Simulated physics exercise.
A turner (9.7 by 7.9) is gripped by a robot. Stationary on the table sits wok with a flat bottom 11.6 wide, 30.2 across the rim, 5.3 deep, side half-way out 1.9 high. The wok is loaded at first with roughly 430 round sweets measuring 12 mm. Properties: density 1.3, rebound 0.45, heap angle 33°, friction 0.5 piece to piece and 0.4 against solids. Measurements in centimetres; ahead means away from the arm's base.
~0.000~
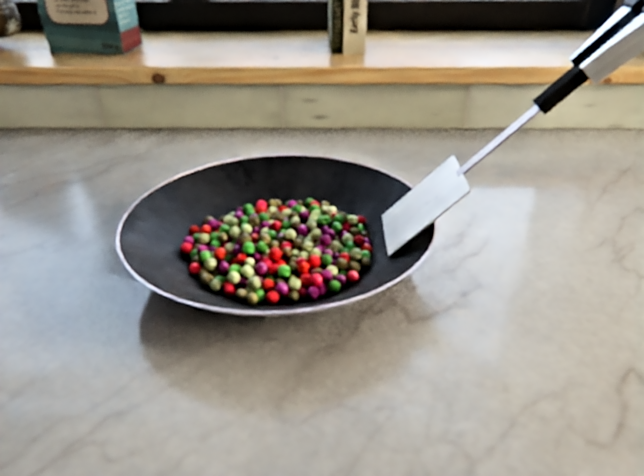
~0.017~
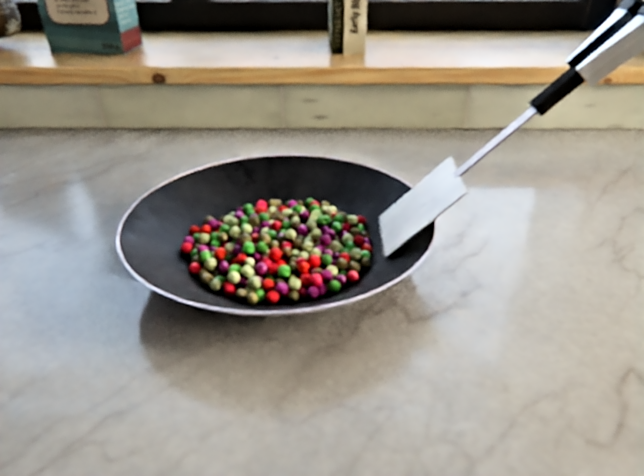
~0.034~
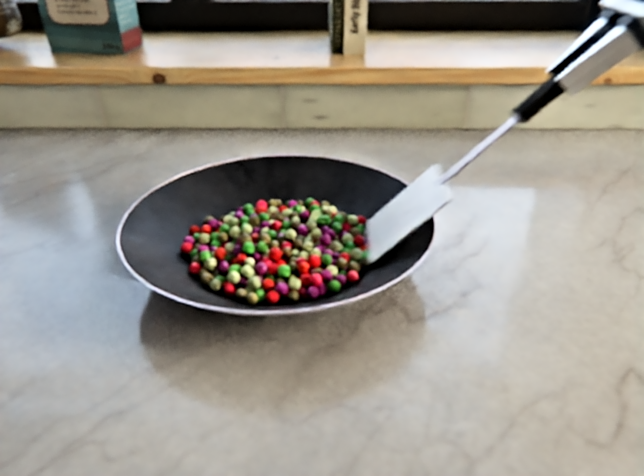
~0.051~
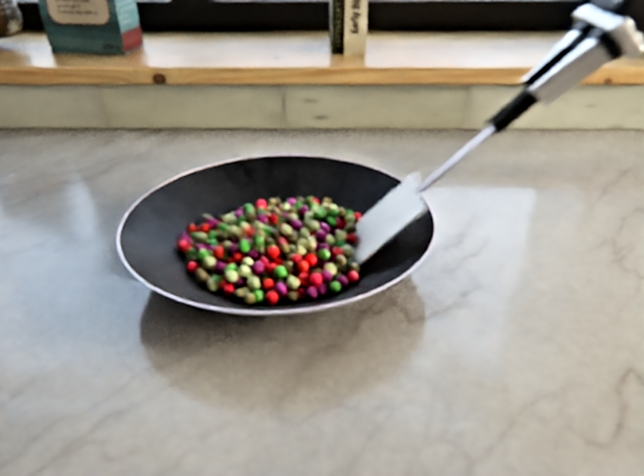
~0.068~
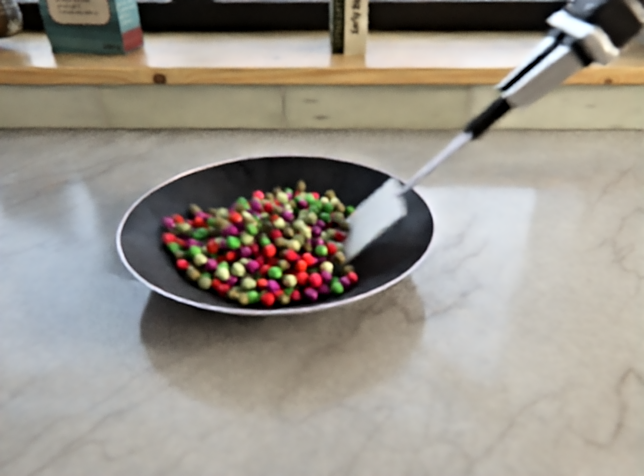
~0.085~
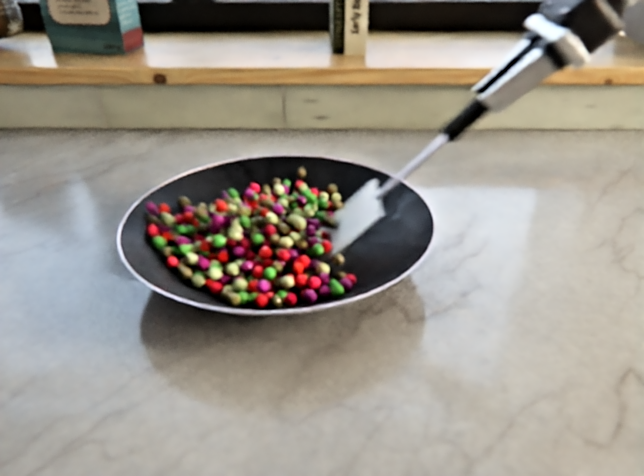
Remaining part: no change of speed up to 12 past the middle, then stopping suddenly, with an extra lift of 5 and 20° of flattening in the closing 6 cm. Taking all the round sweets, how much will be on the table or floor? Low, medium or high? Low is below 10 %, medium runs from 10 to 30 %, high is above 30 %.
The share is high, above 30 %.
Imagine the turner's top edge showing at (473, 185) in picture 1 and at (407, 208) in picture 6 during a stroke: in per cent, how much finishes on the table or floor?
30 per cent.
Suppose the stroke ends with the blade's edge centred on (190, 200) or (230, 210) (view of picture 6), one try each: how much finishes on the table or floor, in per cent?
Try 1: Approx. 25 %; try 2: Approx. 15 %.
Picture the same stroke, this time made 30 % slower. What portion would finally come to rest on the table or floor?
In that case, around 35 per cent would end on the table or floor.
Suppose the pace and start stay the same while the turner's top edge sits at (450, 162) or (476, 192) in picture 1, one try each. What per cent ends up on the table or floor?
Some 45 per cent, then some 45 per cent.
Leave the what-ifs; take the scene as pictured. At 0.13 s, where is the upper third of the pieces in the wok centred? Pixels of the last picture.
Centre estimated at around (222, 218).
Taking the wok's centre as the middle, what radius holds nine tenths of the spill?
Roughly 80 cm.
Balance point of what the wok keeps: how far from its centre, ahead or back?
Ahead of centre, roughly 3.5 centimetres.
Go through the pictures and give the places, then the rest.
The turner top edge at (462, 172), sloping 46°; upper third of the load around (281, 239), from x 185 to 365, top at y 205; 431 in the wok, in the first picture.
The turner top edge at (458, 173), sloping 46°; upper third of the load around (281, 239), from x 185 to 365, top at y 205, in the second picture.
The turner top edge at (443, 181), sloping 46°; upper third of the load around (281, 239), from x 185 to 365, top at y 205, in the third picture.
The turner top edge at (420, 189), sloping 46°; upper third of the load around (277, 235), from x 185 to 355, top at y 200, in the fourth picture.
The turner top edge at (399, 195), sloping 46°; upper third of the load around (268, 226), from x 170 to 355, top at y 185, in the fifth picture.
The turner top edge at (378, 197), sloping 46°; upper third of the load around (262, 221), from x 150 to 355, top at y 175; 431 in the wok, in the sixth picture.
After 0.13 s, sloping 46°, highest piece 8 above the table; 429 in the wok, 2 on the blade or in flight.
After 0.17 s, sloping 42°, highest piece 9 above the table; 422 in the wok, 9 on the blade or in flight.
After 0.39 s, sloping 26°, highest piece 26 above the table; 251 in the wok, 84 on the table or floor, 96 on the blade or in flight.
After 1.44 s, sloping 26°, highest piece 4 above the table; 251 in the wok, 180 on the table or floor.
In the end, 251 in the wok, 180 on the table or floor. That is 42 % on the table or floor.
